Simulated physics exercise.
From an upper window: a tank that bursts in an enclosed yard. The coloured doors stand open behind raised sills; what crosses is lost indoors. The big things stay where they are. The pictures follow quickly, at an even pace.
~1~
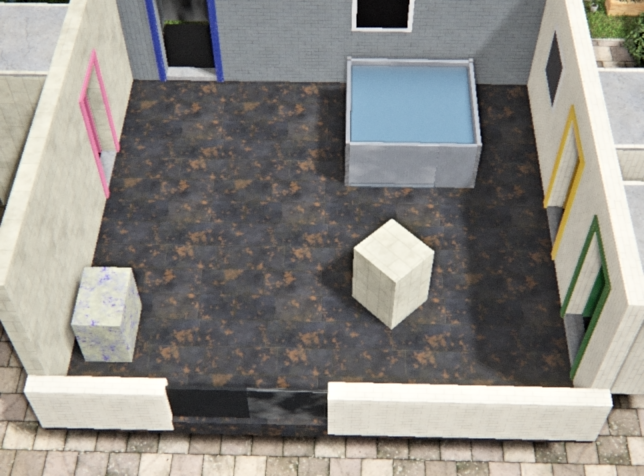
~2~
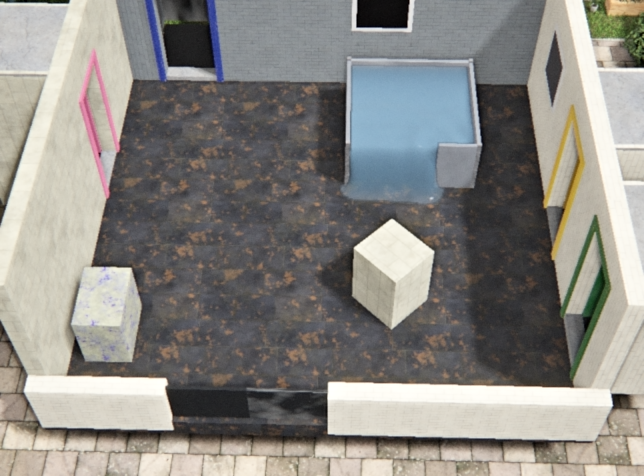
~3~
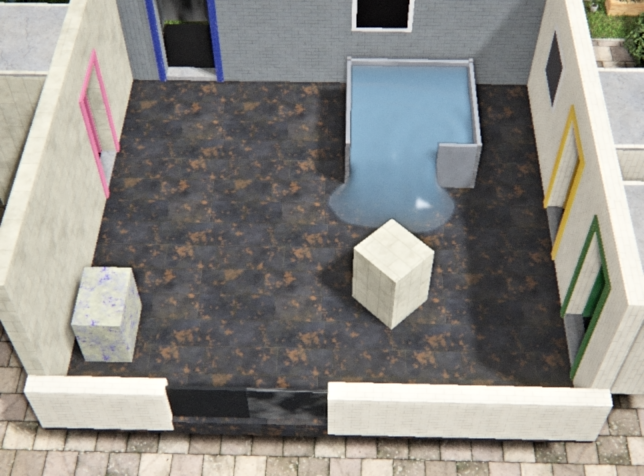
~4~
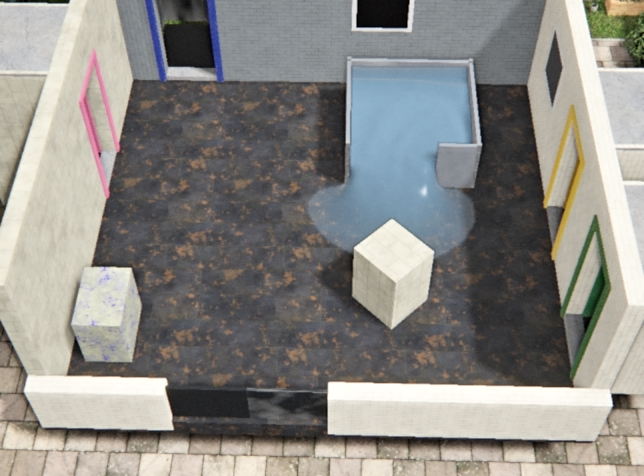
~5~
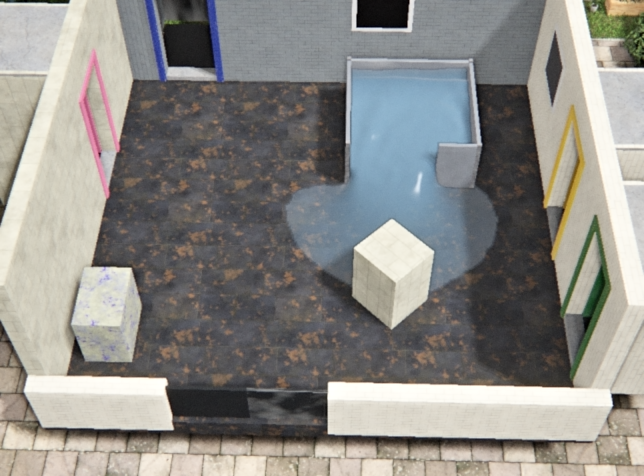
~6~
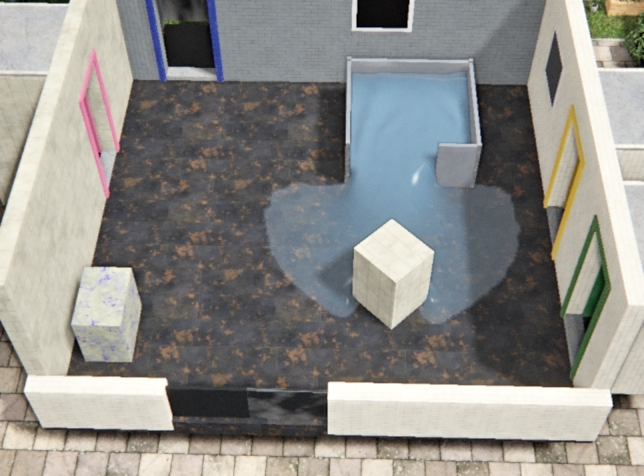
To begin with, still water fills an open tank near the back wall of an enclosed yard with coloured door surrounds. Part of the tank's near side opens and water pours out, spreading toward a pale block. It then flows around both sides of the block, fanning widely across the dark floor.
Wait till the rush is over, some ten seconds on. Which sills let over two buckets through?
One by one: The blue door floods; the yellow door holds within the limit; the green door floods; the pink door floods.
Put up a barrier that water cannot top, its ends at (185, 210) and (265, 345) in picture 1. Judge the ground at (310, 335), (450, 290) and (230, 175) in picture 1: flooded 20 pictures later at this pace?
In turn: Awash, covered, flooded.
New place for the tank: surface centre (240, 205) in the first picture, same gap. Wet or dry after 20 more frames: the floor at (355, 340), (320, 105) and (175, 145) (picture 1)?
One after the other: Awash, clear, flooded.
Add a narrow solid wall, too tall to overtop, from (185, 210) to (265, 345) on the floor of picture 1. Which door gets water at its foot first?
First comes the door marked green.
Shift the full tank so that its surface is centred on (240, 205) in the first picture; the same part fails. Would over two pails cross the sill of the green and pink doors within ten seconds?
One by one: The green door goes over; the pink door lets less in.
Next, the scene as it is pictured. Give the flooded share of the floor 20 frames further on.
About 55 per cent.
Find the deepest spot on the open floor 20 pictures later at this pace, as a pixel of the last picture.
Around (61, 403).
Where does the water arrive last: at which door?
I say the one in blue.
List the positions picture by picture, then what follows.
In the first picture, still water in the open tank at (411, 104).
In the second picture, the front is at (438, 195), out from the gap at (392, 169).
In the third picture, water pours out at (392, 172) and has run to (435, 224).
In the fourth picture, water pours out at (392, 173) and has run to a hidden place.
In the fifth picture, water pours out at (392, 174) and has run to a hidden place.
In the sixth picture, the front is at (441, 318), out from the gap at (392, 174).
A moment on, water covers 40 % of the floor; the blue door not reached, the yellow door wet at the sill, nothing in, the green door wet at the sill, nothing in, the pink door not reached.
Next, water covers 50 % of the floor; the blue door not reached, the yellow door wet at the sill, nothing in, the green door over two buckets in, the pink door not reached.
Then, water covers 55 % of the floor; the blue door not reached, the yellow door wet at the sill, nothing in, the green door far over two buckets in, the pink door not reached.
Later, water covers 85 % of the floor; the blue door under two buckets in, the yellow door wet at the sill, nothing in, the green door far over two buckets in, the pink door wet at the sill, nothing in.
In the end, water covers 100 % of the floor; the blue door over two buckets in, the yellow door wet at the sill, nothing in, the green door far over two buckets in, the pink door over two buckets in.
